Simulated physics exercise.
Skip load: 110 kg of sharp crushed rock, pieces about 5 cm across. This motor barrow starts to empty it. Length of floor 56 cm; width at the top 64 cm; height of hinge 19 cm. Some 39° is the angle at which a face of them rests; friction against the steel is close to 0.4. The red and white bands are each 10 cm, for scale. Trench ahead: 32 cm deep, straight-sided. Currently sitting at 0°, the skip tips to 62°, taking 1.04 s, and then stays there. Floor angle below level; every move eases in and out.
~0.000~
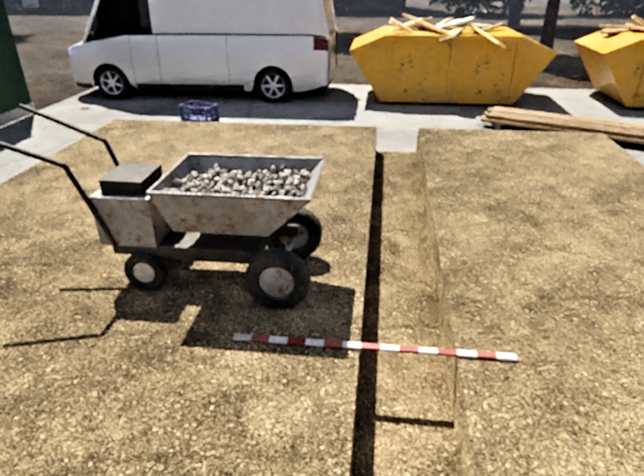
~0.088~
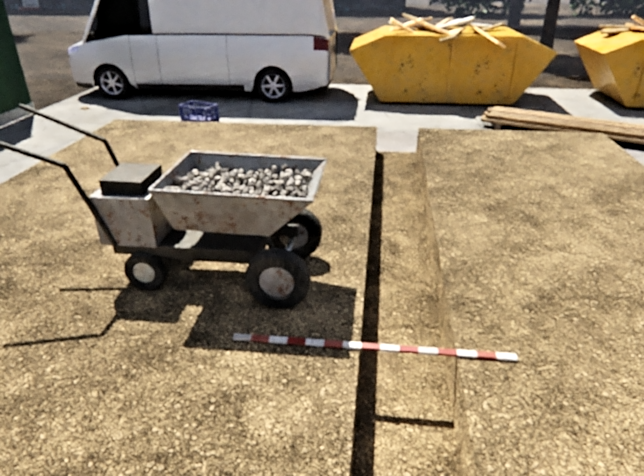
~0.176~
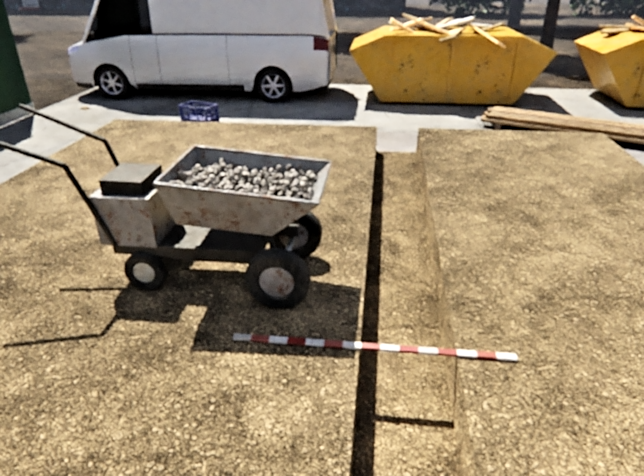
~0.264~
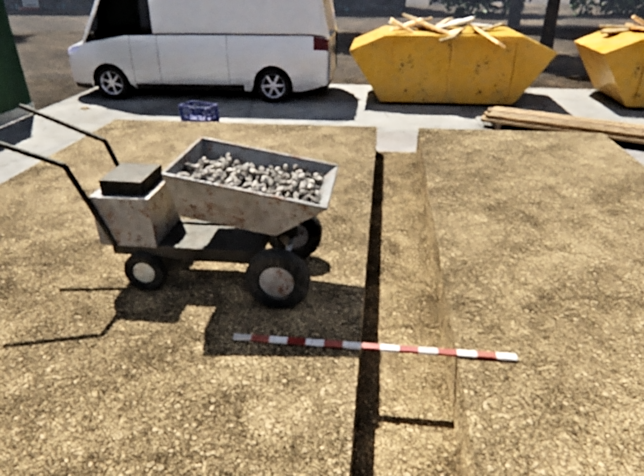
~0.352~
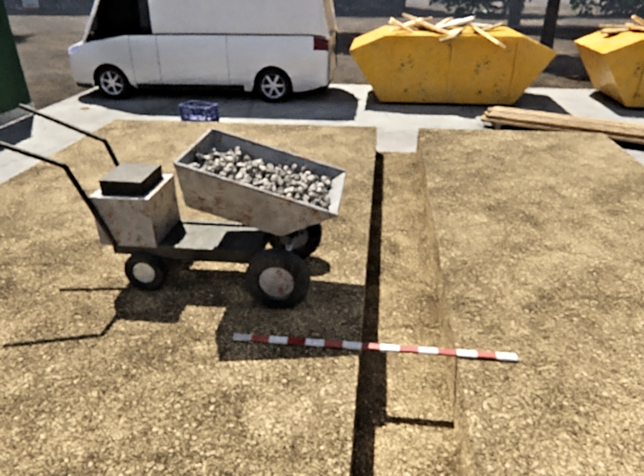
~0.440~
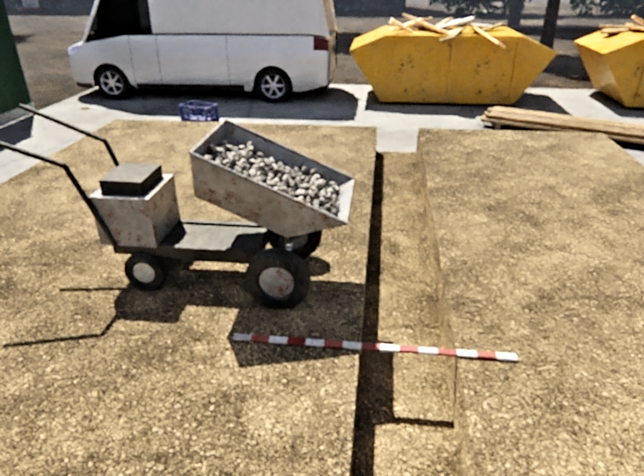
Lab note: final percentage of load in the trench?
Approx. 84 %.
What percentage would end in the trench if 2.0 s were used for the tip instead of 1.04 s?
Close to 80 percent, then.
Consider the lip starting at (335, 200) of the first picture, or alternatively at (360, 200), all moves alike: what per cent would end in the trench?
It'd be around 80 per cent and after that around 55 per cent.
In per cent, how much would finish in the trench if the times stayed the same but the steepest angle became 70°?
About 100%.
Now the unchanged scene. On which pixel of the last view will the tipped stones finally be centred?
Their middle ends up near (408, 321).
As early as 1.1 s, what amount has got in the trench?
At that moment: Approx. 15 %.
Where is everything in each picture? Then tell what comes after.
In the first frame, the skip is at 0°, its lip at (311, 200); the top of the load is at (251, 176).
In the second frame, the skip is at 1°, its lip at (313, 201); the top of the load is at (252, 176); the stones move at 0.2 m/s on average.
In the third frame, the skip is at 5°, its lip at (319, 204); the top of the load is at (225, 172); the stones move at 0.4 m/s on average.
In the fourth frame, lip at (327, 208), floor tilted 10°, highest stones at (218, 166); the stones move at 0.6 m/s on average.
In the fifth frame, lip at (337, 215), floor tilted 17°, highest stones at (216, 158); the stones move at 0.7 m/s on average.
In the sixth frame, the skip is at 24°, its lip at (347, 224); the top of the load is at (225, 151); the stones move at 0.8 m/s on average.
After 0.8 s the floor is at 52°; 100 % in the skip; the foremost stones are at (365, 237).
After 1.1 s the floor is at 62°; 85 % in the skip, 15 % in the trench; the foremost stones are at (413, 293).
After 1.5 s the floor is at 62°; 50 % in the skip, 50 % in the trench; the foremost stones are at (440, 323).
After 3.4 s the floor is at 62°; 16 % in the skip, 84 % in the trench; the foremost stones are at (438, 320).
